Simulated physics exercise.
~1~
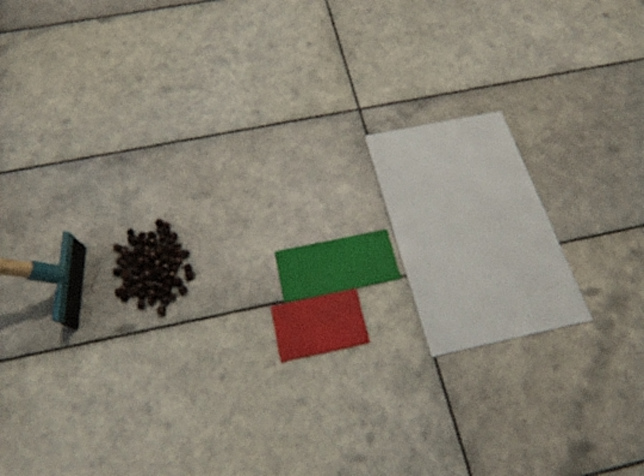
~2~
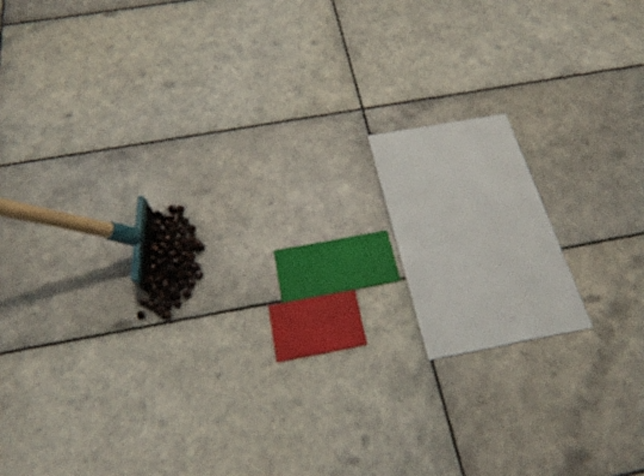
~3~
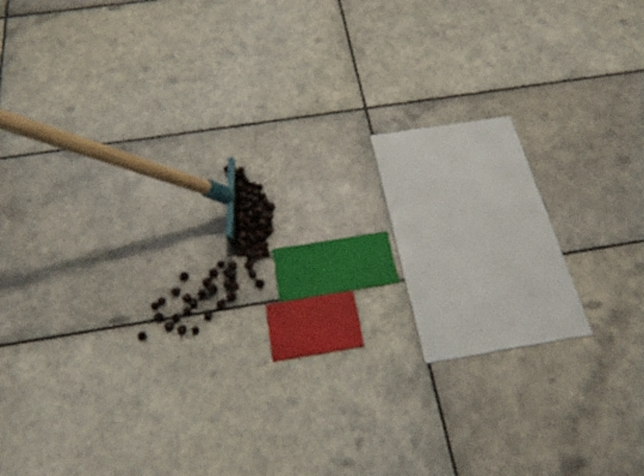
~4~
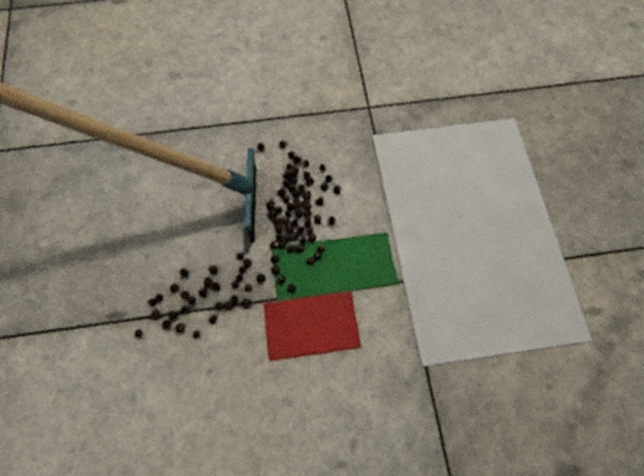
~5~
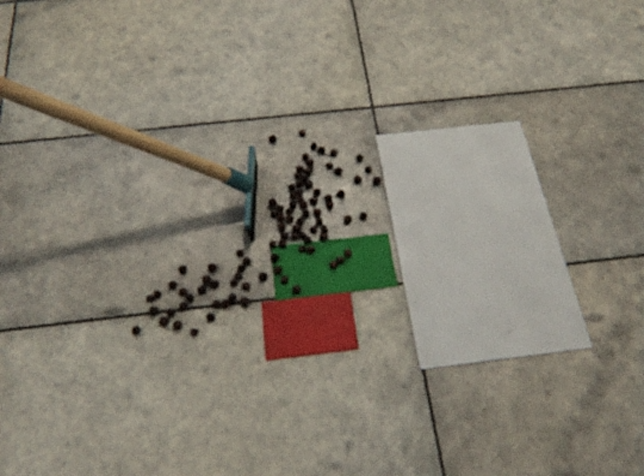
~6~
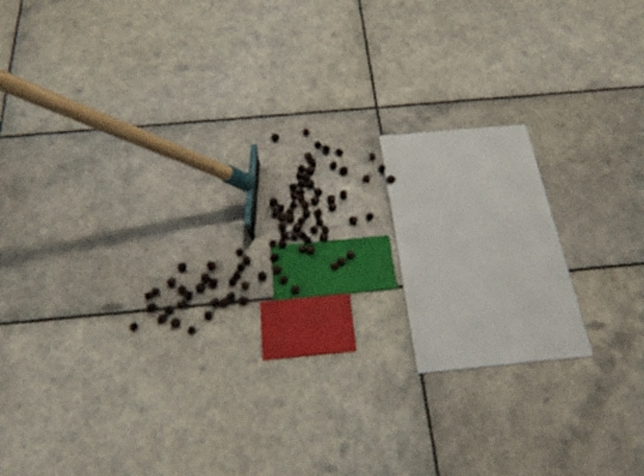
On a floor of large grey stone slabs, a squeegee with a wooden handle and teal head stands left of a neat cluster of dark brown balls, with green, red and white sheets to the right. The squeegee pushes right into the cluster and bunches it against the blade. As it continues, some balls slip past the lower end and trail behind. The blade stops short of the sheets, while the balls ahead scatter and roll onward. A few settle on the green sheet, the red stays clear, and most rest on bare stone, some near the white sheet's edge.
